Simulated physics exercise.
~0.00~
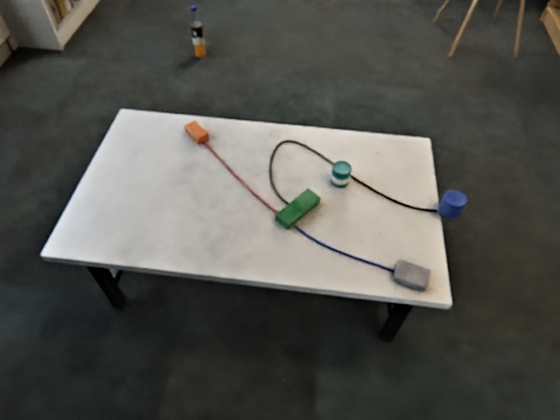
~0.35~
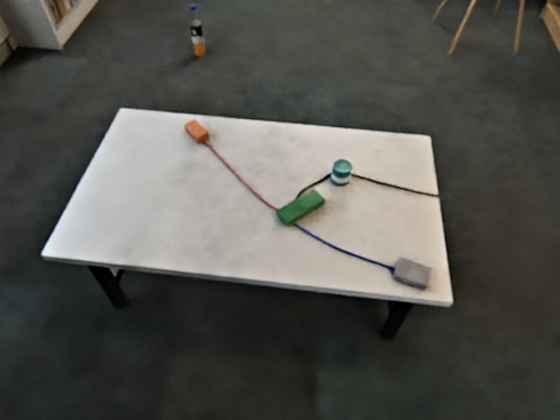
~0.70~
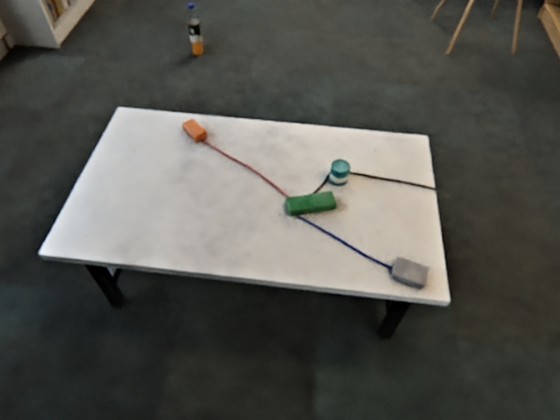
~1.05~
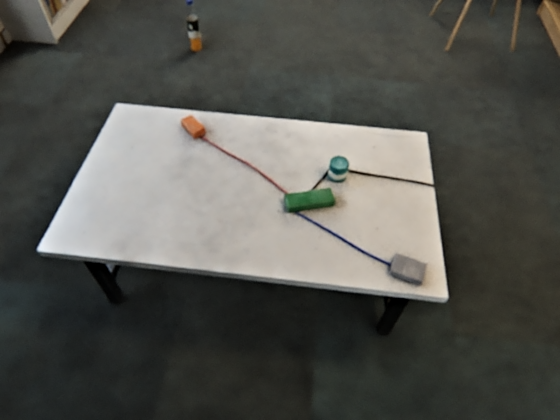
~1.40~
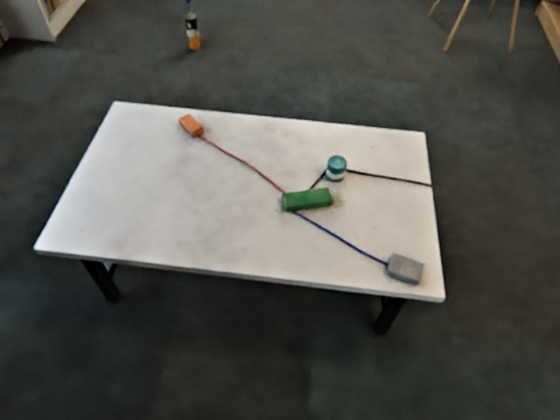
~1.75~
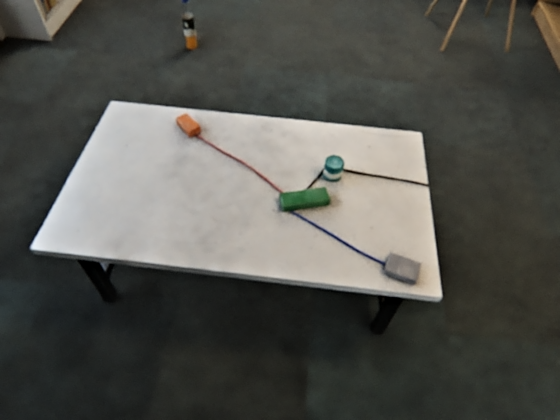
At first, a green strip sits on a pale table with three thin cables running from it, a red one to an orange block, a blue one to a grey block, and a black one looping past a teal canister to a blue object at the right edge. The blue object then drops out of sight over that edge, and the black cable's loop pulls tight around the canister. Next the green strip turns and shifts slightly right. After that, everything rests, with the strip, canister and both blocks still on the table and the black cable stretched over the edge.
